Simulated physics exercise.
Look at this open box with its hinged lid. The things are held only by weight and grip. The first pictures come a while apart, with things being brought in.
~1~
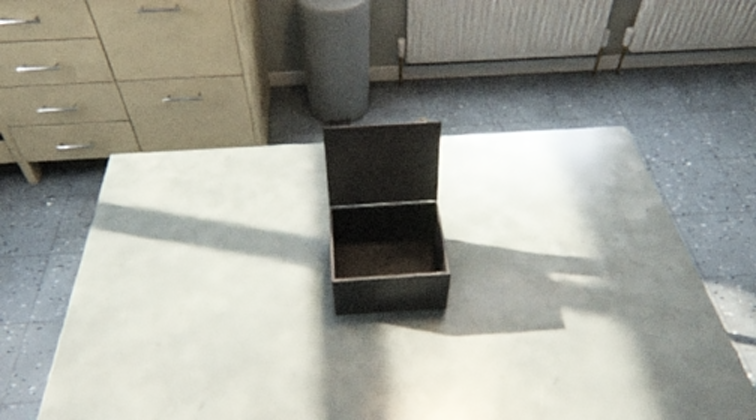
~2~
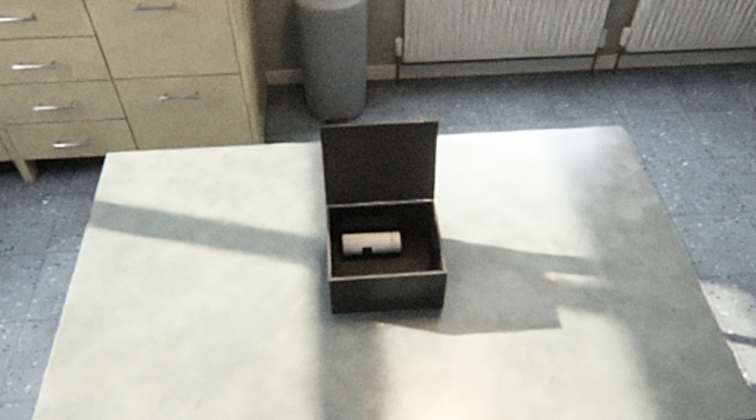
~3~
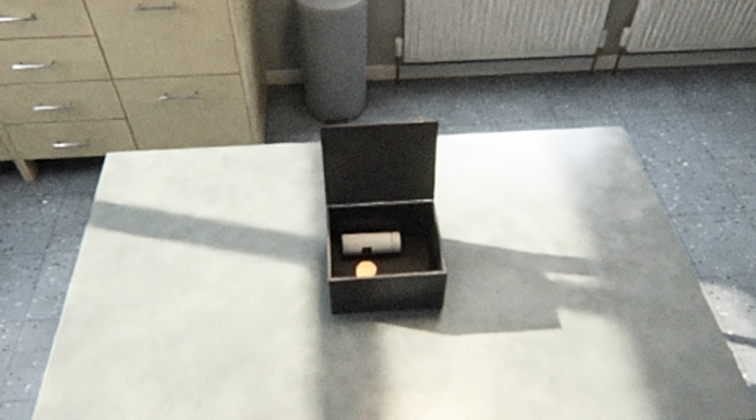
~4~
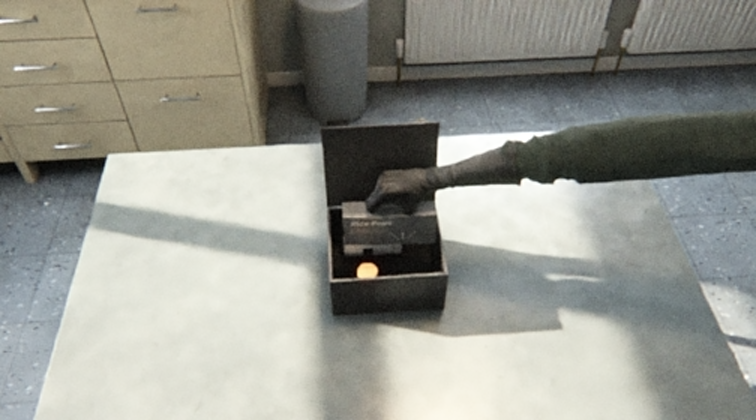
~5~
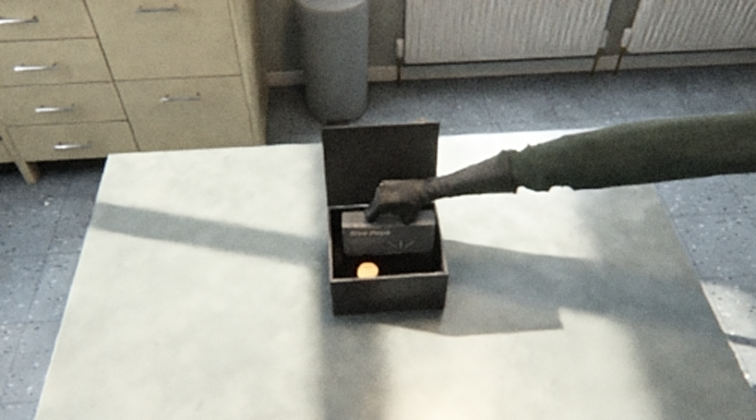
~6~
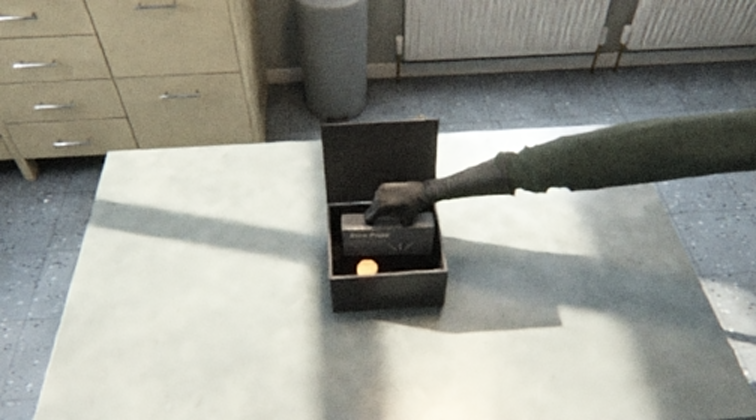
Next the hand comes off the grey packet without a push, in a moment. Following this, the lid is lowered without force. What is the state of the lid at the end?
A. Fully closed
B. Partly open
Fully closed.
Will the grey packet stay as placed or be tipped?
As it turns out, it keeps its original angle.
Then, 1.10 s later than the last frame, lid starting down; grey packet moved a little near (387, 256).
Then, 1.60 s later than the last frame, lid 57° above the rim; grey packet moved a little near (387, 256).
Then, 1.90 s later than the last frame, lid 18° above the rim; grey packet moved a little near (387, 256).
When it is over, lid shut; moved from the start, grey packet; the other 2 as before. End places, in pixels of the last picture, grey packet near (387, 256).
